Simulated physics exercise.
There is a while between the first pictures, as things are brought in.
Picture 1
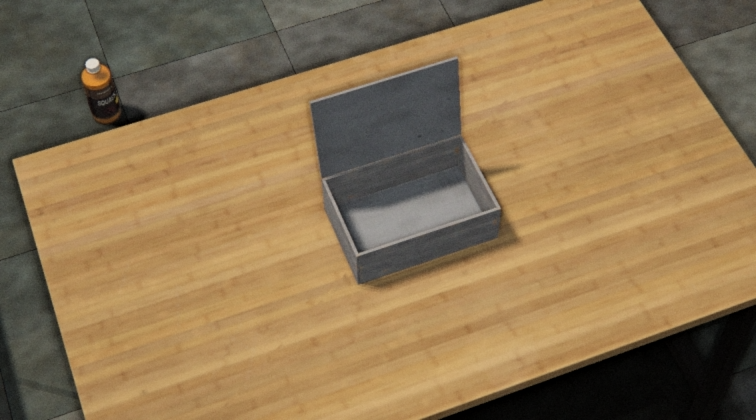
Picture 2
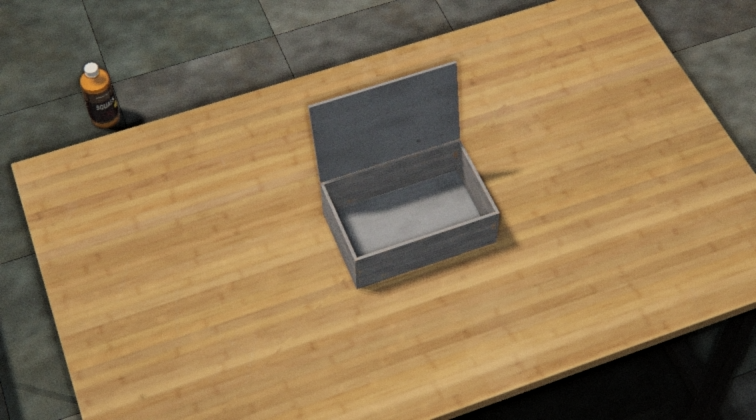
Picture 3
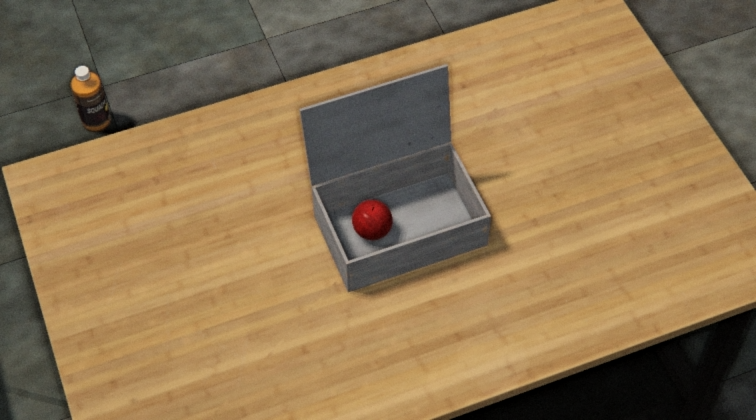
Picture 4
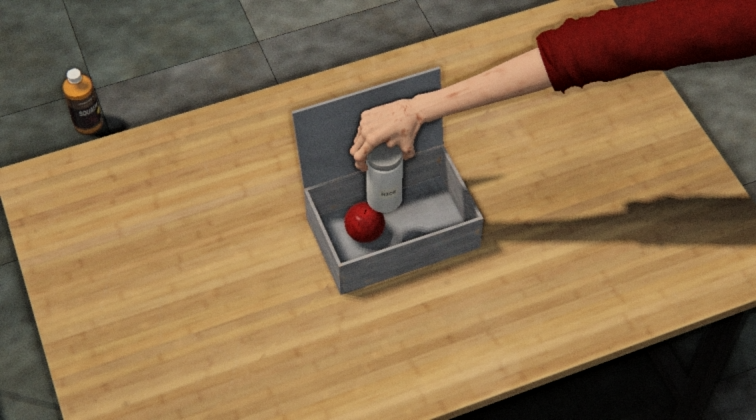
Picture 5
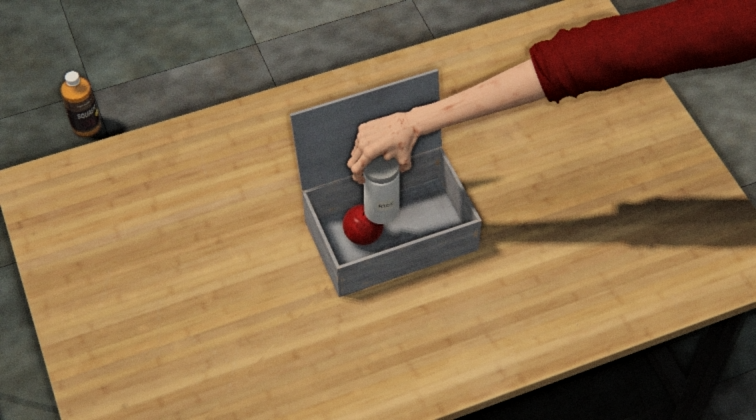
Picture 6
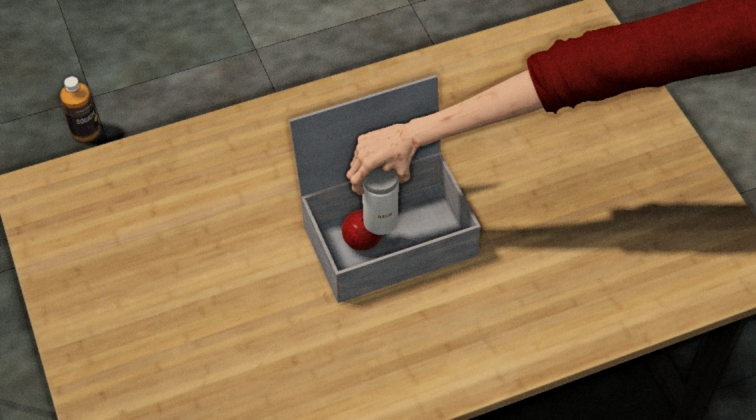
A hand lowers a white jar into an open gray box beside a red apple.
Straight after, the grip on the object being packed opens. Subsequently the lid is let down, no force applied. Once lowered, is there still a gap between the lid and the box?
No, the lid meets the box.
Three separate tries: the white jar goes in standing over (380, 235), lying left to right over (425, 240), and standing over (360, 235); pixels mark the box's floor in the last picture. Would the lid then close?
On the first attempt the lid settles shut, on the second it settles shut, and on the third it settles shut.
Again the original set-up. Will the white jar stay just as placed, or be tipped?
Well, the white jar ends up skewed.
Then, 0.40 s after the last picture, white jar on its side near (401, 232); red apple rolled about its own width.
Then, 1.40 s after the last picture, lid 75° above the rim; white jar on its side near (398, 209); red apple rolled a little.
Then, 1.90 s after the last picture, lid 15° above the rim; white jar on its side near (398, 209); red apple rolled about its own width.
At rest, lid shut; tipped over in the box, white jar; moved from the start, red apple. Seen from the same camera at the end, white jar near (398, 209).
